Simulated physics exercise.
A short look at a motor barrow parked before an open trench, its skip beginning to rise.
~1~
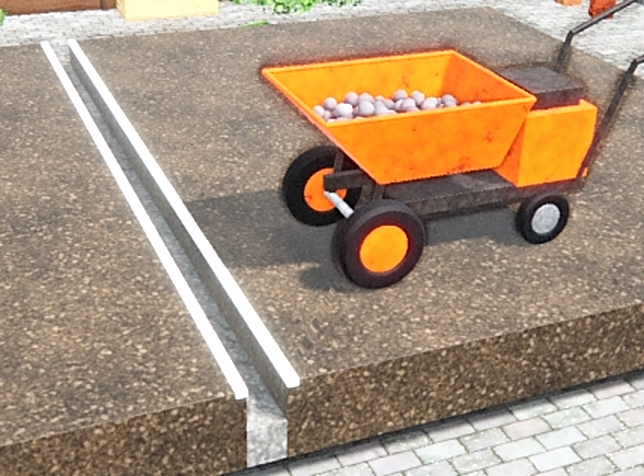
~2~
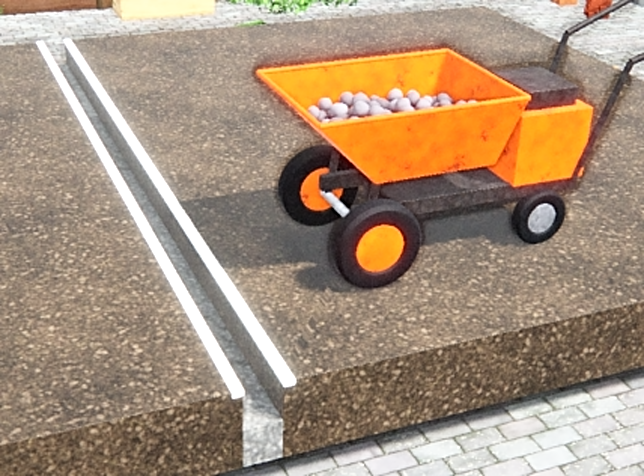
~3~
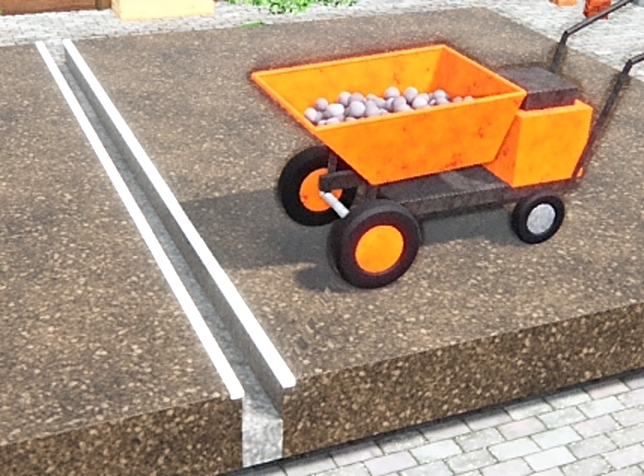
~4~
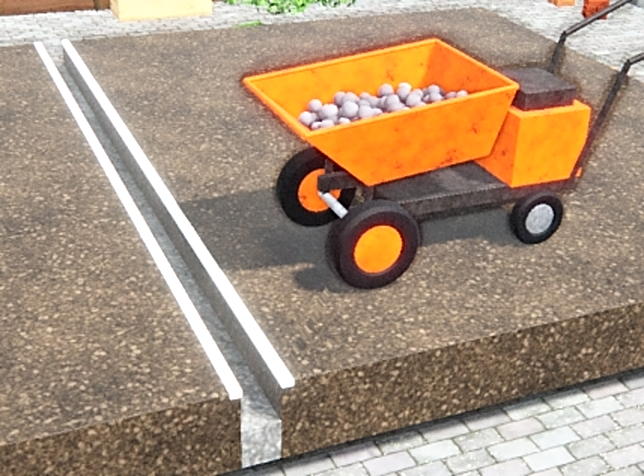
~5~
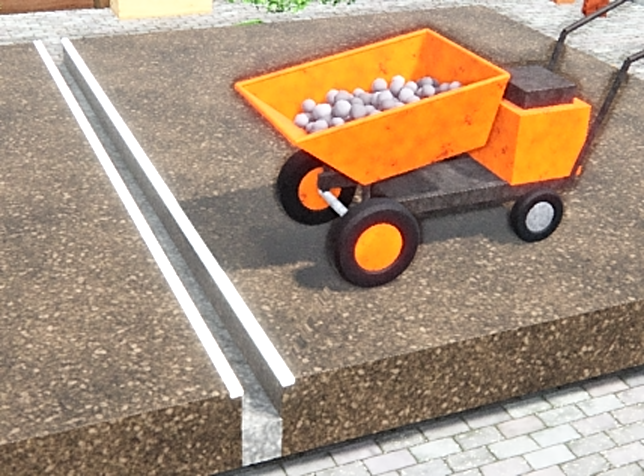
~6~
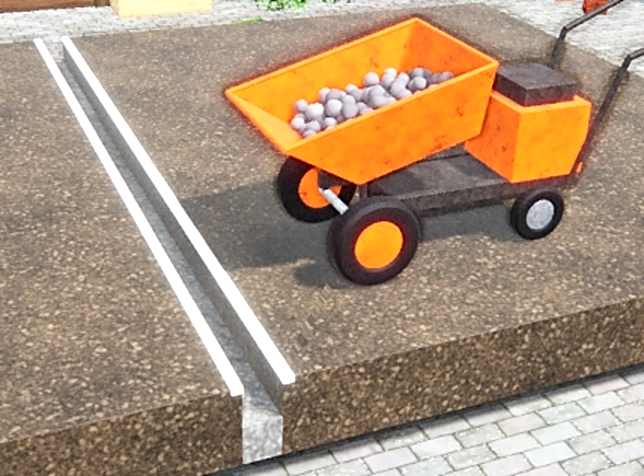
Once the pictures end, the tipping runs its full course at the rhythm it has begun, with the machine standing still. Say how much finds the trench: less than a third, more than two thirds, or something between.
The trench takes between a third and two thirds.
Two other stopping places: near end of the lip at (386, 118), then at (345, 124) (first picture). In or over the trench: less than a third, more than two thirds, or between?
First between a third and two thirds, then the middle third.
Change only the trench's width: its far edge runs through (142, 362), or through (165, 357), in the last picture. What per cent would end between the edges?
Roughly 100 per cent, and 100 per cent.
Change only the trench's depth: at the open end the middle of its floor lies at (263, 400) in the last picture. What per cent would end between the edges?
Close to 30 per cent.
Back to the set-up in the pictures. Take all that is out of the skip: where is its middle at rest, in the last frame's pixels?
At about (186, 274).
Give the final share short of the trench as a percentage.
Some 0 per cent.
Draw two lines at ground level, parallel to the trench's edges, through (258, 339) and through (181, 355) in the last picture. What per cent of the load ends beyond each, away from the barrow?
First some 90, then 30 per cent.
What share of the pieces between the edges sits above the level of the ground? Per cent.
It comes to 15 per cent or so.
Soon, skip tipped steeply; all in the skip.
A while on, skip tipped right over; most in the skip; a small part in or heaped over the trench; a small part beyond it.
Towards the end, skip tipped right over; about a quarter in the skip; about half in or heaped over the trench; about a third beyond it.
Finally, skip tipped right over; a small part in the skip; about half in or heaped over the trench; about a third beyond it.
